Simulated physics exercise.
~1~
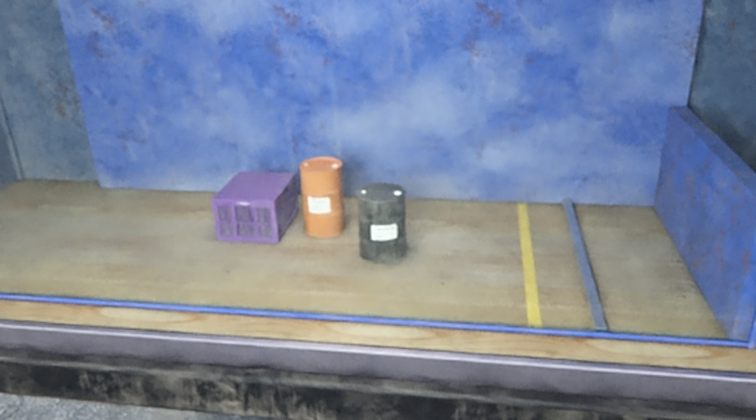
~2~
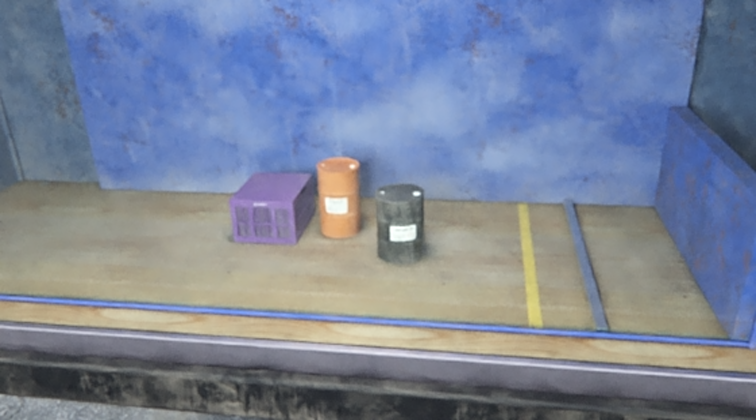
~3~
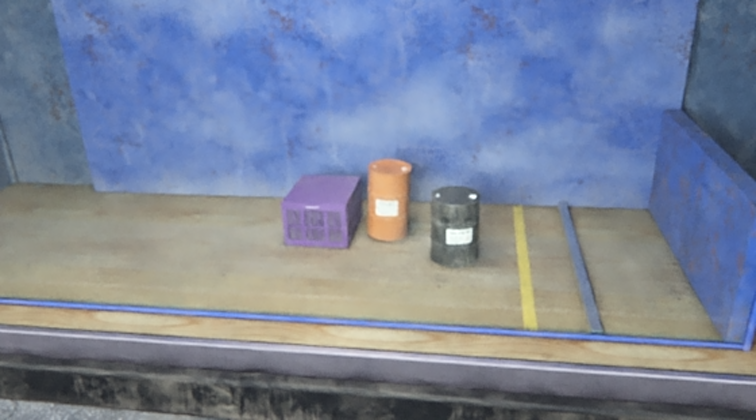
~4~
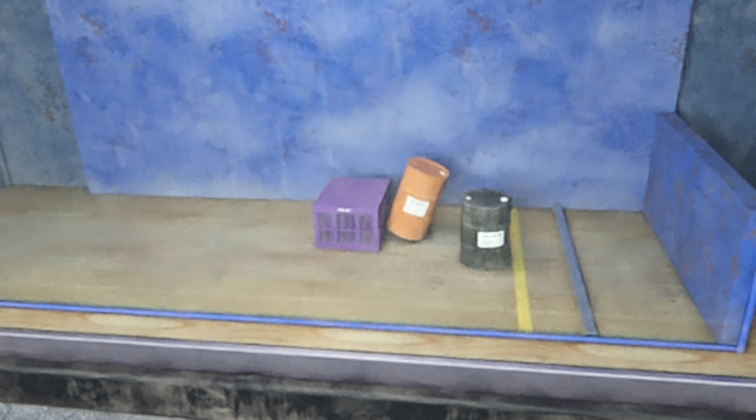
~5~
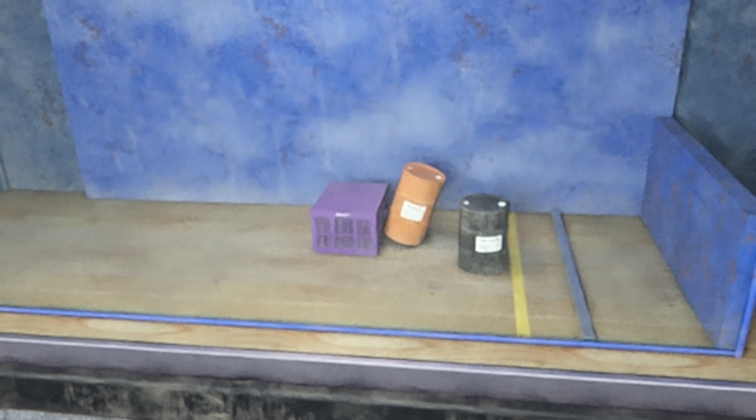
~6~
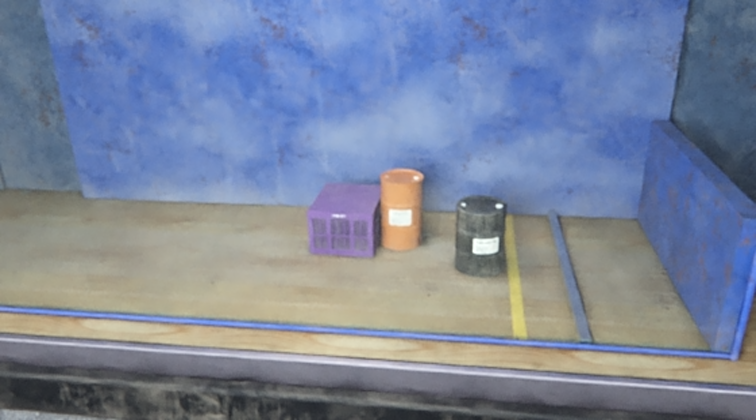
A purple crate and two drums slide right and stop short of the yellow line.
